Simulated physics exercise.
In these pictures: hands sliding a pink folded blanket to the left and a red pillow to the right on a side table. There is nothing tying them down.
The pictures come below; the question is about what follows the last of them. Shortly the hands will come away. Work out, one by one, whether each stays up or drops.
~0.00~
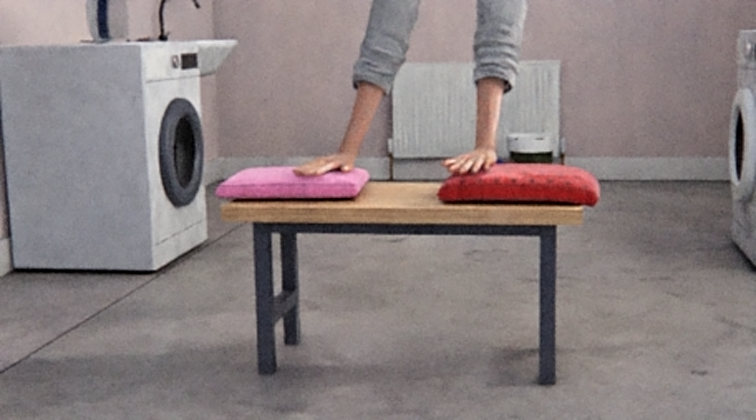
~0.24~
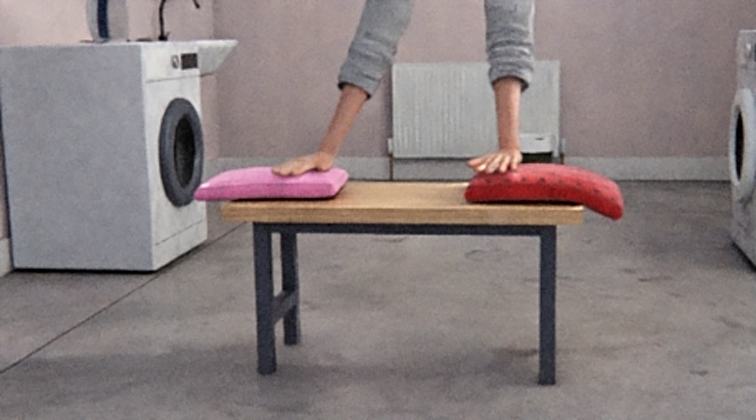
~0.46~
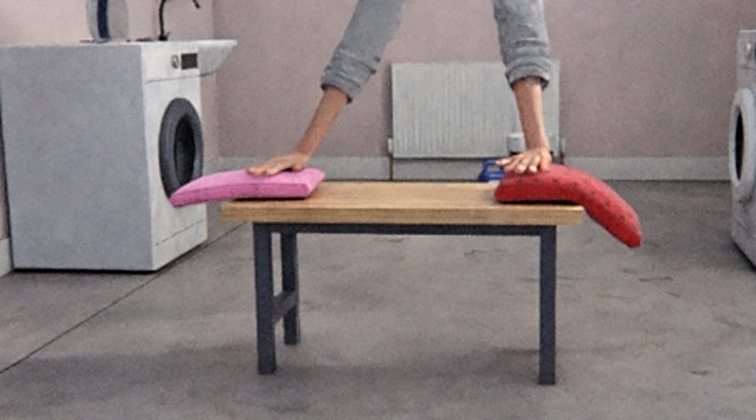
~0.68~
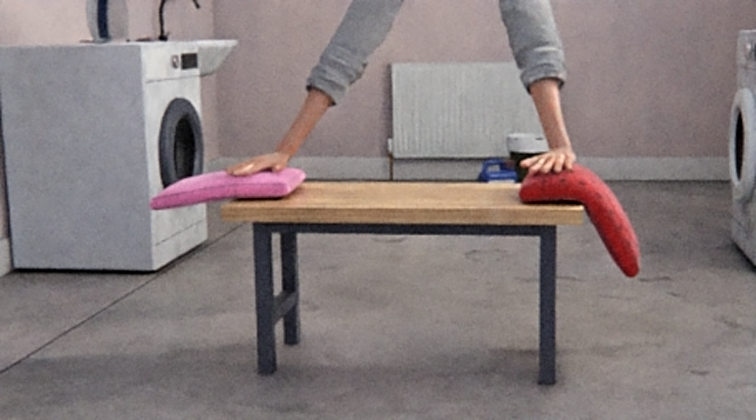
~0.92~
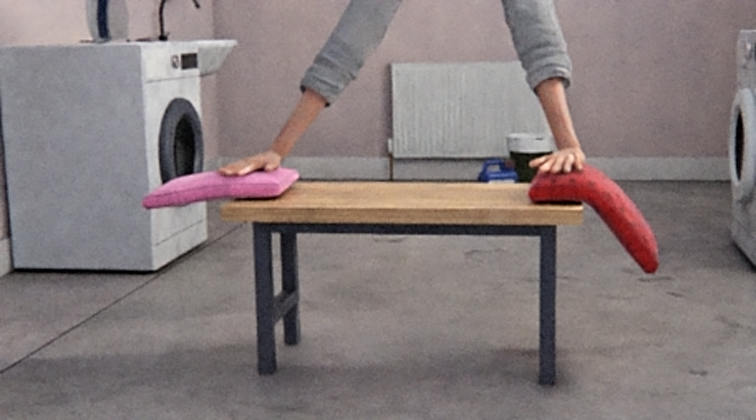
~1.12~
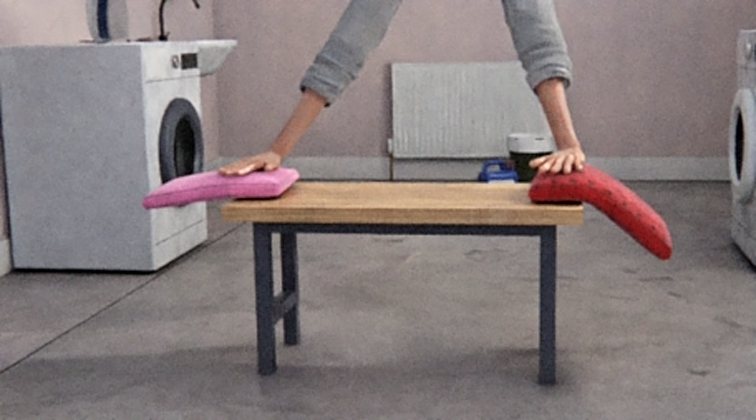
Outcome: The pink folded blanket does not stay; the red pillow does not stay.
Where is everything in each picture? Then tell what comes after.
Folded blanket tip (225, 188); pillow tip (595, 194), in the first frame.
Folded blanket tip (204, 192); pillow tip (619, 208), in the second frame.
Folded blanket tip (180, 197); pillow tip (636, 238), in the third frame.
Folded blanket tip (161, 201); pillow tip (631, 268), in the fourth frame.
Folded blanket tip (153, 199); pillow tip (651, 263), in the fifth frame.
Folded blanket tip (153, 200), well over half past the edge; pillow tip (665, 249), well over half past the edge, in the sixth frame.
After 1.44 s, folded blanket falling near (226, 217); pillow falling near (617, 253).
After 1.72 s, folded blanket on the floor near (208, 307); pillow on the floor near (667, 359).
At rest, folded blanket on the floor near (185, 333); pillow on the floor near (687, 359). The pink folded blanket tips over and falls and the red pillow goes down.
